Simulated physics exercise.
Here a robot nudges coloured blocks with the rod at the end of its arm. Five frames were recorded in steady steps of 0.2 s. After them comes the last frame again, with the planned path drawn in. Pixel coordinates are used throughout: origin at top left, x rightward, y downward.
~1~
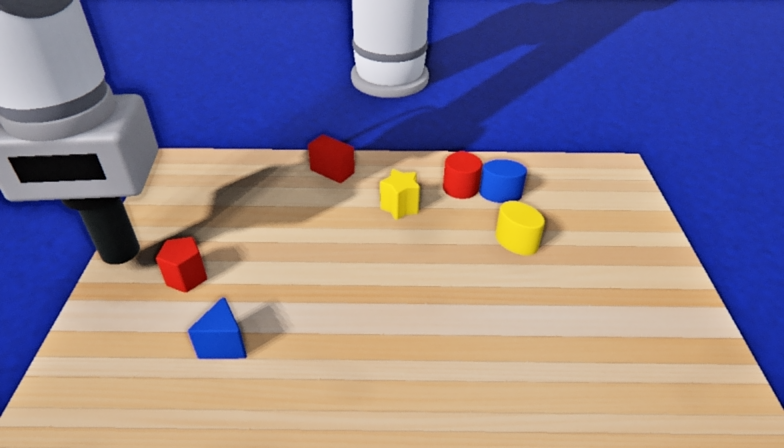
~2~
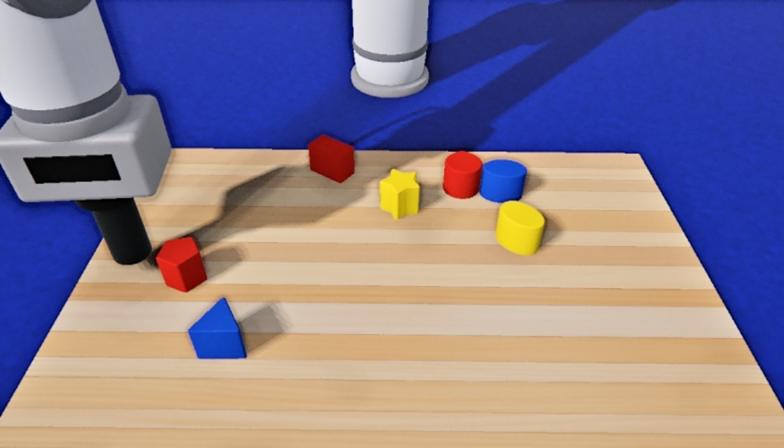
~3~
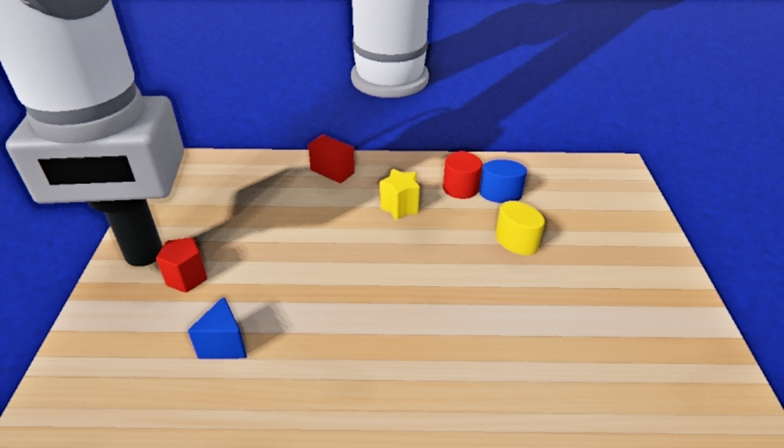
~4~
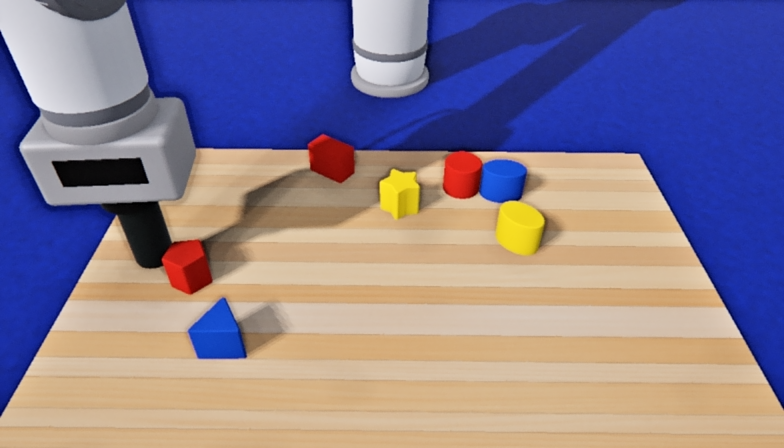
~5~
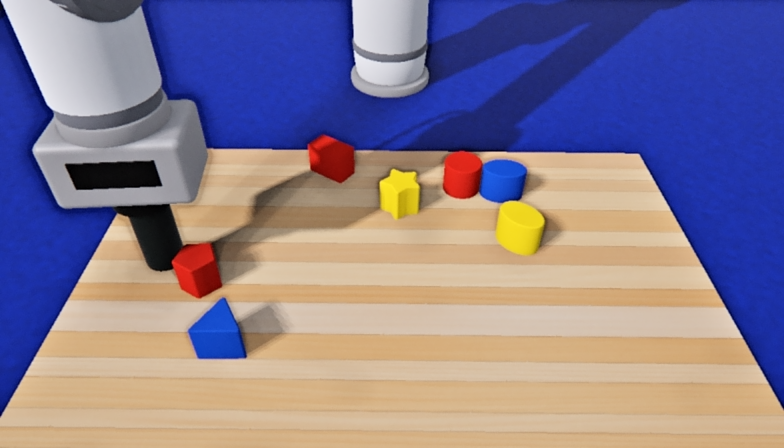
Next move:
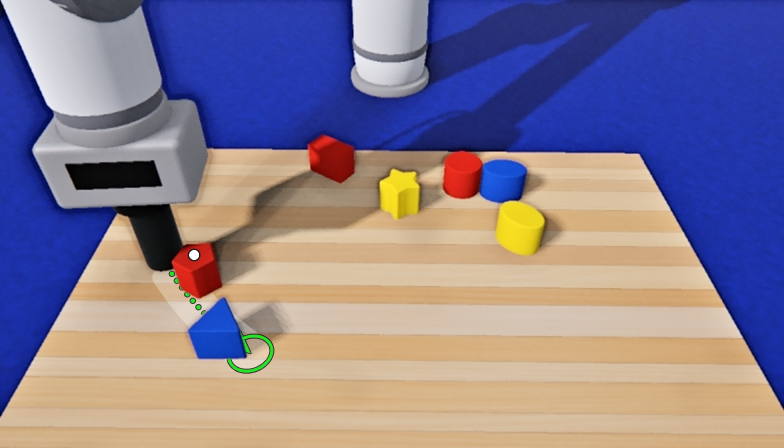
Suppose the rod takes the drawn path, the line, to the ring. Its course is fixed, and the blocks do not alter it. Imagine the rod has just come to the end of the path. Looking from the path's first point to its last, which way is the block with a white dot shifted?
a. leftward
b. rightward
It's a.
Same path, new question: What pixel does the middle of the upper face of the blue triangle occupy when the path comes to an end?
Close to (239, 359).
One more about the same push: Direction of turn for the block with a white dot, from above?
The sense of turning is anti-clockwise.
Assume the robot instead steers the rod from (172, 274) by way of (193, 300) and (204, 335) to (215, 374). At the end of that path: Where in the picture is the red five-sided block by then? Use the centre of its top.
Its top middle: (229, 274).
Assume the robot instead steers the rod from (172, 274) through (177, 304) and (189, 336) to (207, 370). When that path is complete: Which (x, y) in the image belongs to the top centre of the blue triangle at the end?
If I read the scene right, the answer is (238, 332).
Path on the board, from (172, 274) over (204, 313) to (250, 353); the dot is on the red five-sided block.
The first path, step by step. One third of the way, rod (188, 286); red five-sided block (225, 272), turned 35° anticlockwise.
Two thirds of the way, rod (215, 314); red five-sided block (251, 281), turned 105° anticlockwise; blue triangle (221, 327), turned 20° clockwise.
At the end, rod (247, 339); red five-sided block (255, 284), turned 130° anticlockwise; blue triangle (239, 359), turned 70° clockwise.
